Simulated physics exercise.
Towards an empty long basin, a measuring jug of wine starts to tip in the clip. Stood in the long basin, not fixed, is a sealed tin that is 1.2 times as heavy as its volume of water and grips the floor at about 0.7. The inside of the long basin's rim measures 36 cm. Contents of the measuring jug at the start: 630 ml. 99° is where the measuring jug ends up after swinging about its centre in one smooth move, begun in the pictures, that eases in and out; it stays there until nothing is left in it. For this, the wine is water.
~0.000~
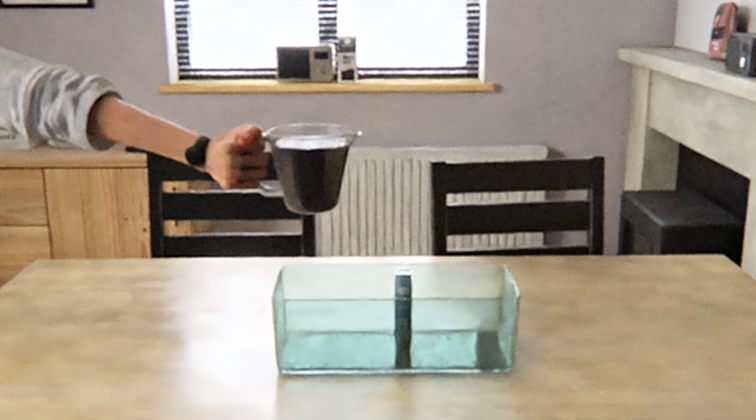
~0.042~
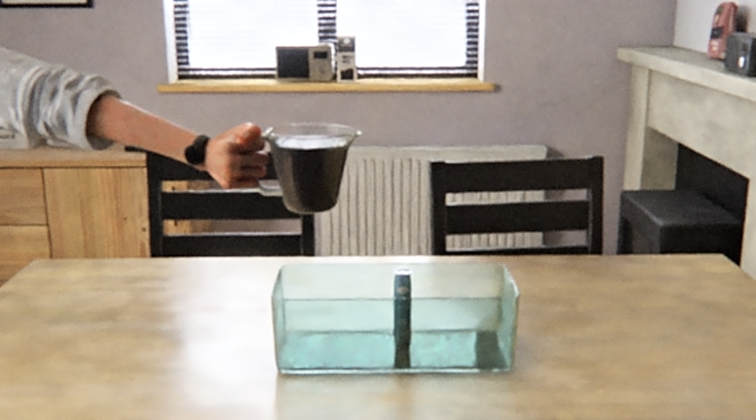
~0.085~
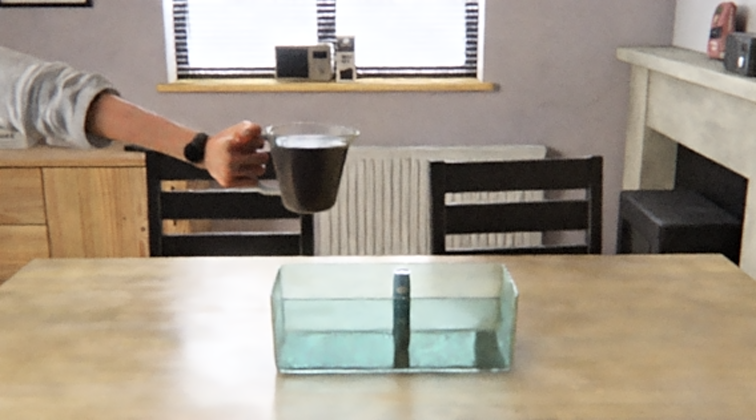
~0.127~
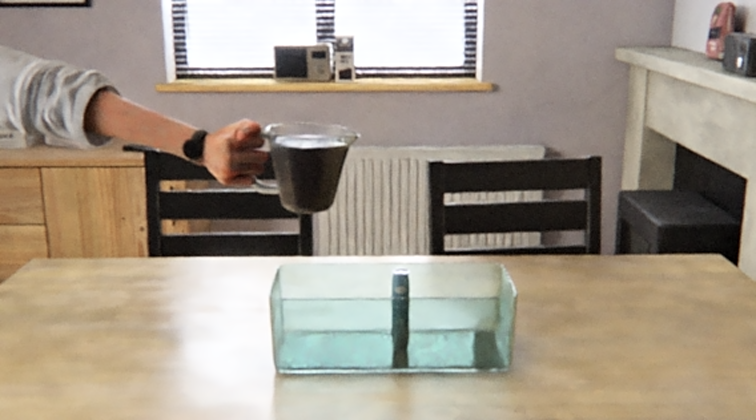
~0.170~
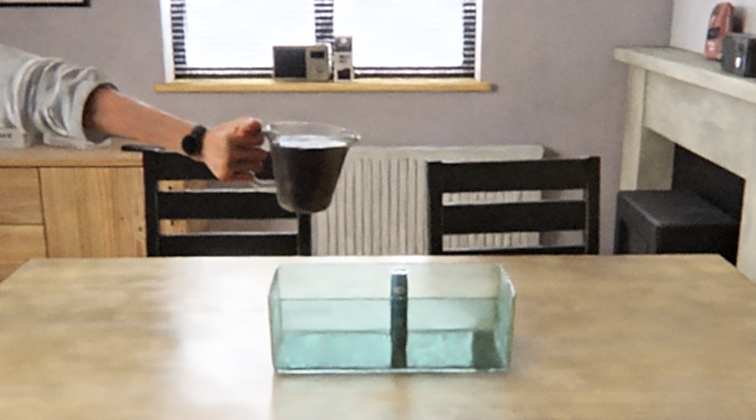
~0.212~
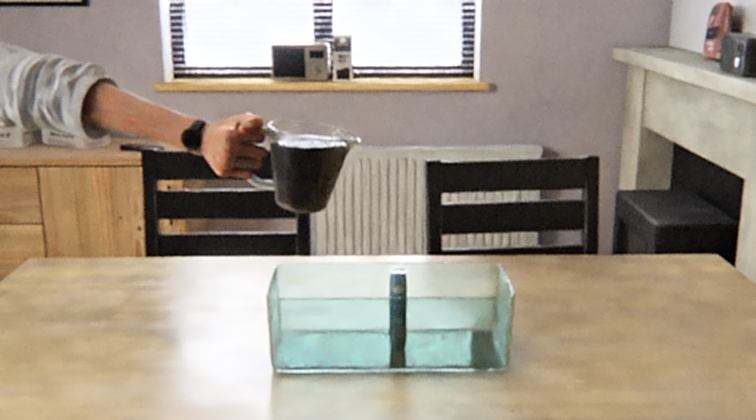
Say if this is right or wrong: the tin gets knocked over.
Right, it gets knocked over.
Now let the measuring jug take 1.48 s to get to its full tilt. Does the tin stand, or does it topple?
The tin falls.
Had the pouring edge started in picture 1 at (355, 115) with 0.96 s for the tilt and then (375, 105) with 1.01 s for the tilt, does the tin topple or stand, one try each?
First it tips over; then it stays on its base.
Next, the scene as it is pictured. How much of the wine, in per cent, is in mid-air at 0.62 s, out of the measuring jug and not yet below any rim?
At that moment, about 22 percent.
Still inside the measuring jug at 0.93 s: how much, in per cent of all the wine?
Remaining share: Approx. 20 %.
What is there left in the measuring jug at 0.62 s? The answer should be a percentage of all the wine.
Still held: Roughly 74 % of the total.
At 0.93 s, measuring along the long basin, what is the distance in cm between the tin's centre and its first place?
I'd put it at around 0 centimetres.
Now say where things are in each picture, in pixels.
In the first frame, it leans 0°; its right rim is at (360, 133); the wine meets the walls at (273, 143) and (350, 142); the long basin's rim runs from (276, 283) to (513, 281); the tin's top is at (404, 275).
In the second frame, it leans 0°; its right rim is at (360, 132); the wine meets the walls at (273, 143) and (349, 142).
In the third frame, it leans 1°; its right rim is at (360, 133); the wine meets the walls at (272, 142) and (348, 142).
In the fourth frame, it leans 3°; its right rim is at (360, 135); the wine meets the walls at (273, 141) and (348, 143).
In the fifth frame, it leans 6°; its right rim is at (360, 137); the wine meets the walls at (272, 141) and (348, 144).
In the sixth frame, it leans 9°; its right rim is at (360, 140); the wine meets the walls at (273, 141) and (350, 144).
Then, 0.62 s in, the tilt is 61° and 74 per cent is still to pour; the tin stands where it began.
Then, 0.93 s in, the tilt is 94° and 20 per cent is still to pour; the tin stands where it began.
Then, 1.25 s in, the tilt is 99° and 1 per cent is still to pour; the tin leans 50°.
Then, 1.59 s in, the tilt is 99° and 0 per cent is still to pour; the tin lies on its side.
Finally, the tin lies on its side.
